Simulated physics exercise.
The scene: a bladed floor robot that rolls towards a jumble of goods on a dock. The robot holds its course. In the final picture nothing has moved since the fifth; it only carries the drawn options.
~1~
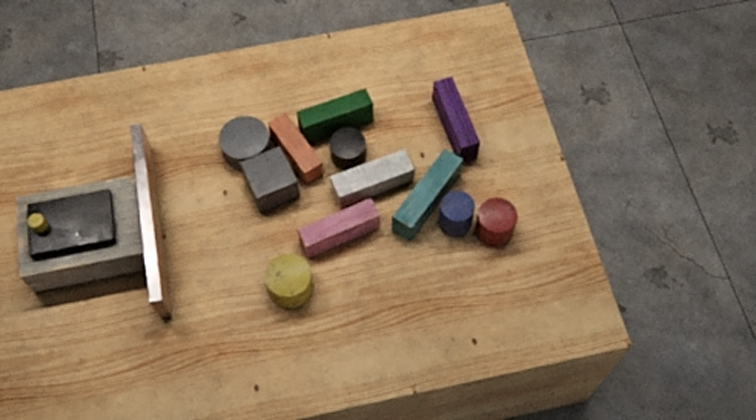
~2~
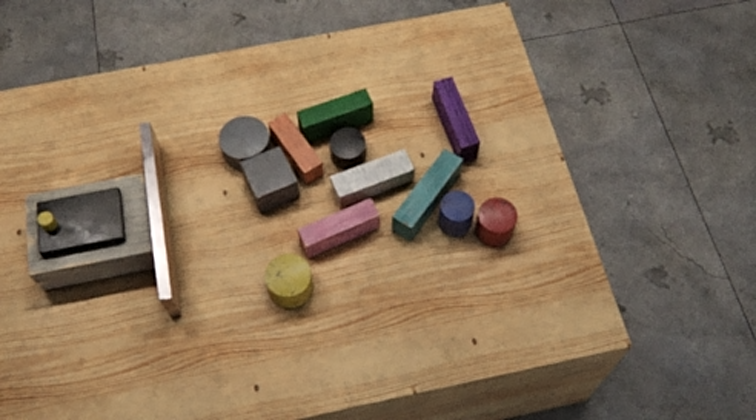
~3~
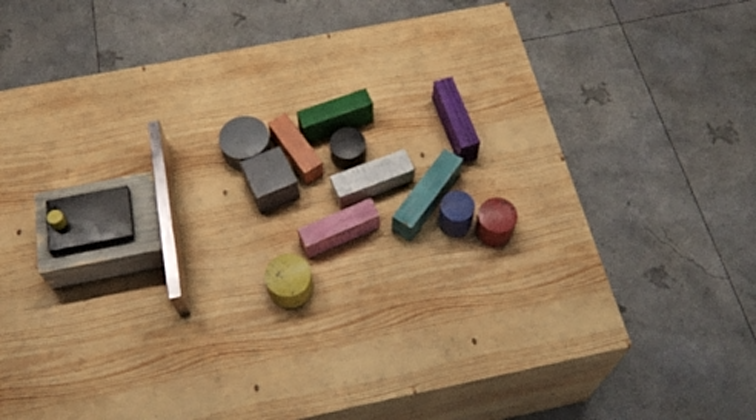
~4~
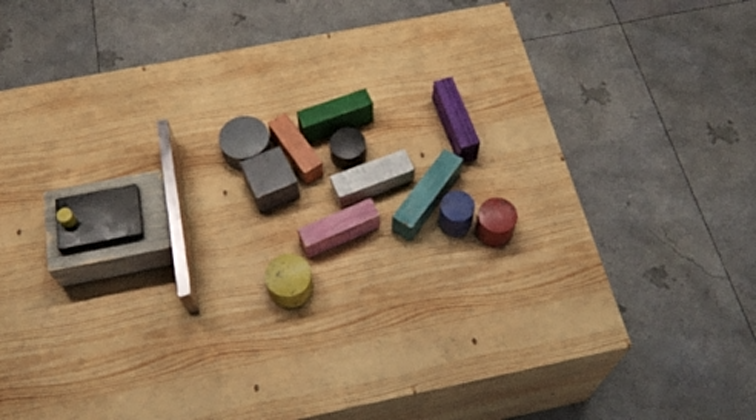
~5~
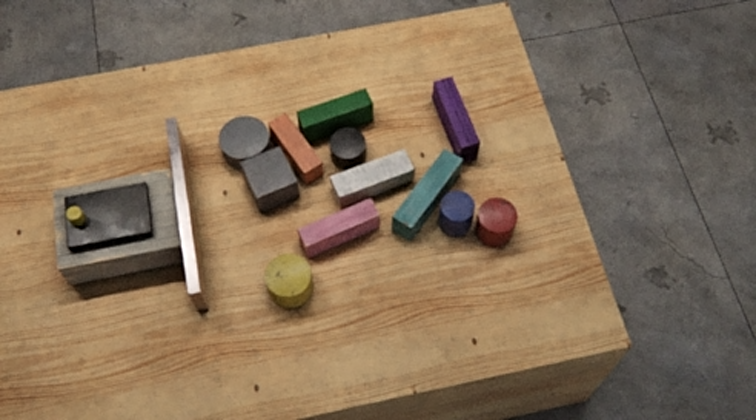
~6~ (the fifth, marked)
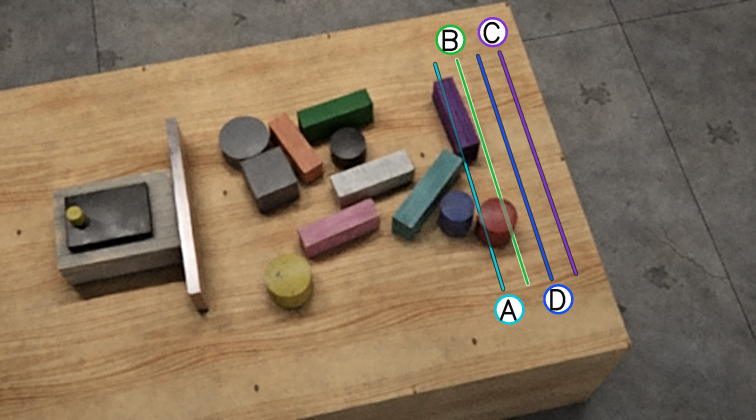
A small grey machine with an upright blade on its front slid slowly and steadily a short way right across a wooden surface, while the scattered colourful bars, cylinders and dark block stayed still.
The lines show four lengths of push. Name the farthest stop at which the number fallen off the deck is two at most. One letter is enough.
Stop at A.
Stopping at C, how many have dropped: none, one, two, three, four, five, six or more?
Six or more.
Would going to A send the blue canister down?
No.
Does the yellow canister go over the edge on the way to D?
No.
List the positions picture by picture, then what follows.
In the first picture, turquoise bar (427, 195); red canister (496, 222); purple stick (455, 120).
In the second picture, robot (87, 220); orange bar (296, 148).
In the third picture, robot (96, 218); grey canister (246, 143).
In the fourth picture, robot (106, 216); yellow canister (289, 281).
In the fifth picture, robot (115, 214); white bar (373, 179); green stick (336, 116); blue canister (456, 214).
On the copy, A at (467, 169); B at (490, 165); C at (535, 156); D at (512, 160).
On A. First, robot (220, 194); green stick (389, 109); yellow canister (332, 273).
Then, robot (323, 174); purple stick (521, 111); green stick (475, 84).
Finally, robot (403, 159); purple stick over the edge; green stick over the edge; two fallen.
By contrast, B drops four; C drops eight; D drops five.
